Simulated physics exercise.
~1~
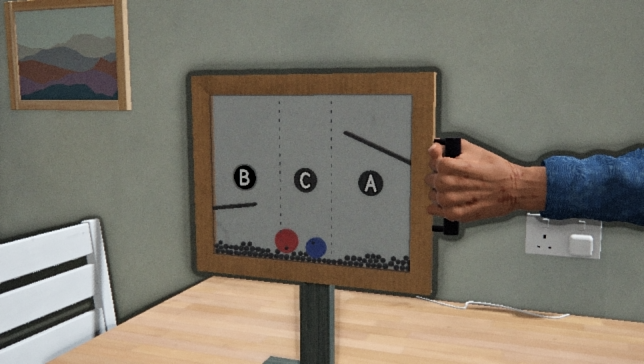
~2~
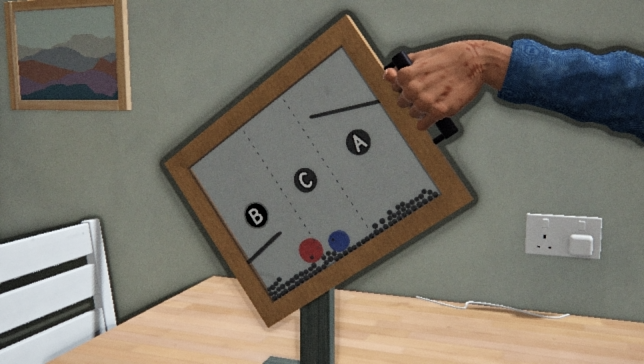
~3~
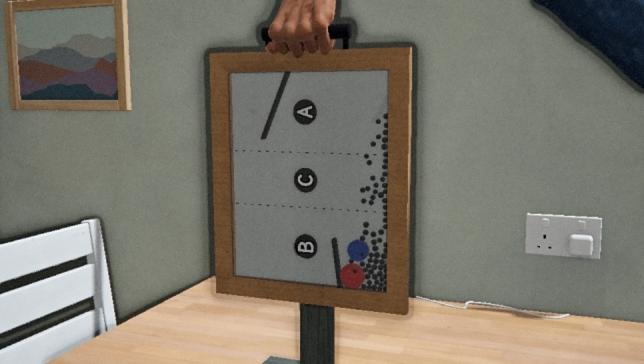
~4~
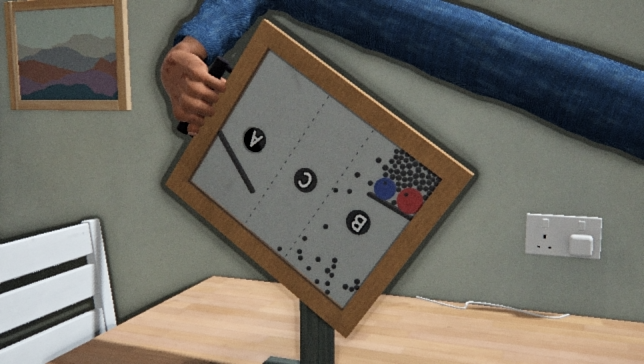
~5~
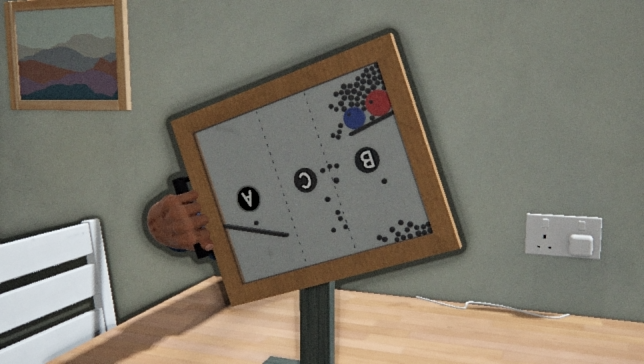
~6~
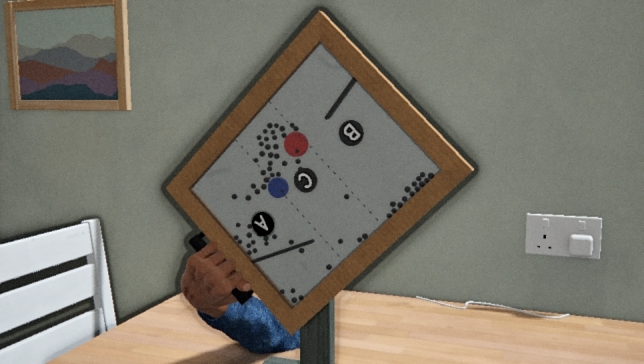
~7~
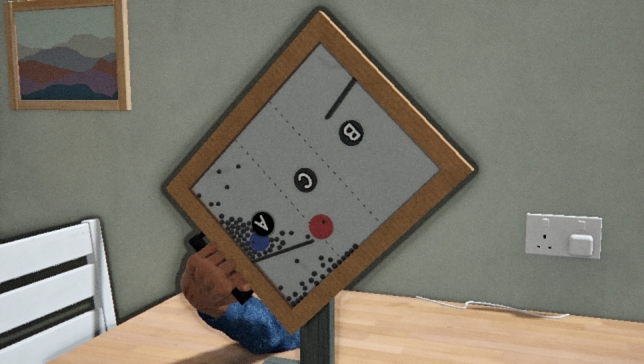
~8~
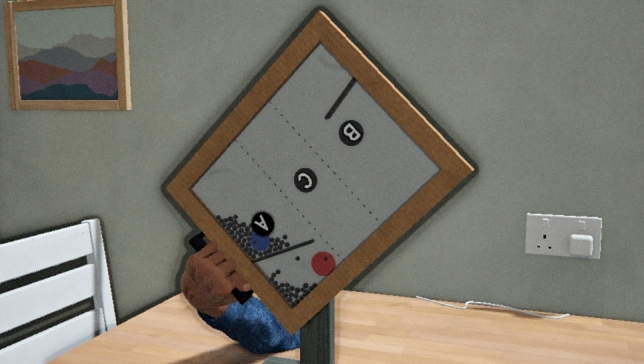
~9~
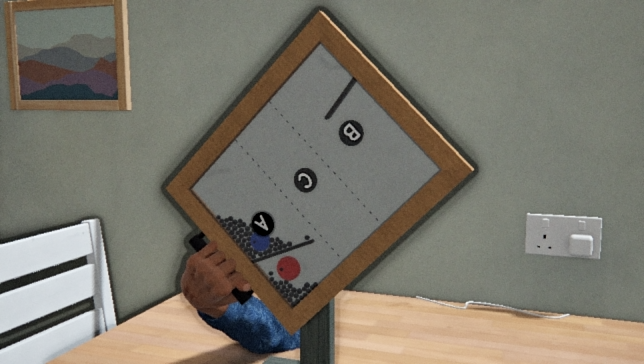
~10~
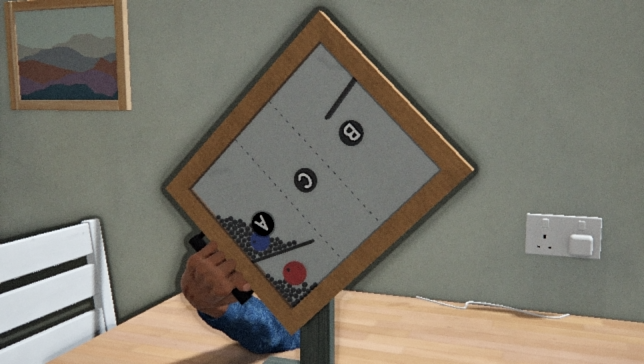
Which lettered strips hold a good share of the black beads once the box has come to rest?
Only strip A does, with the beads piled at its low end on both sides of the slanted bar. Strips B and C are left empty of beads.
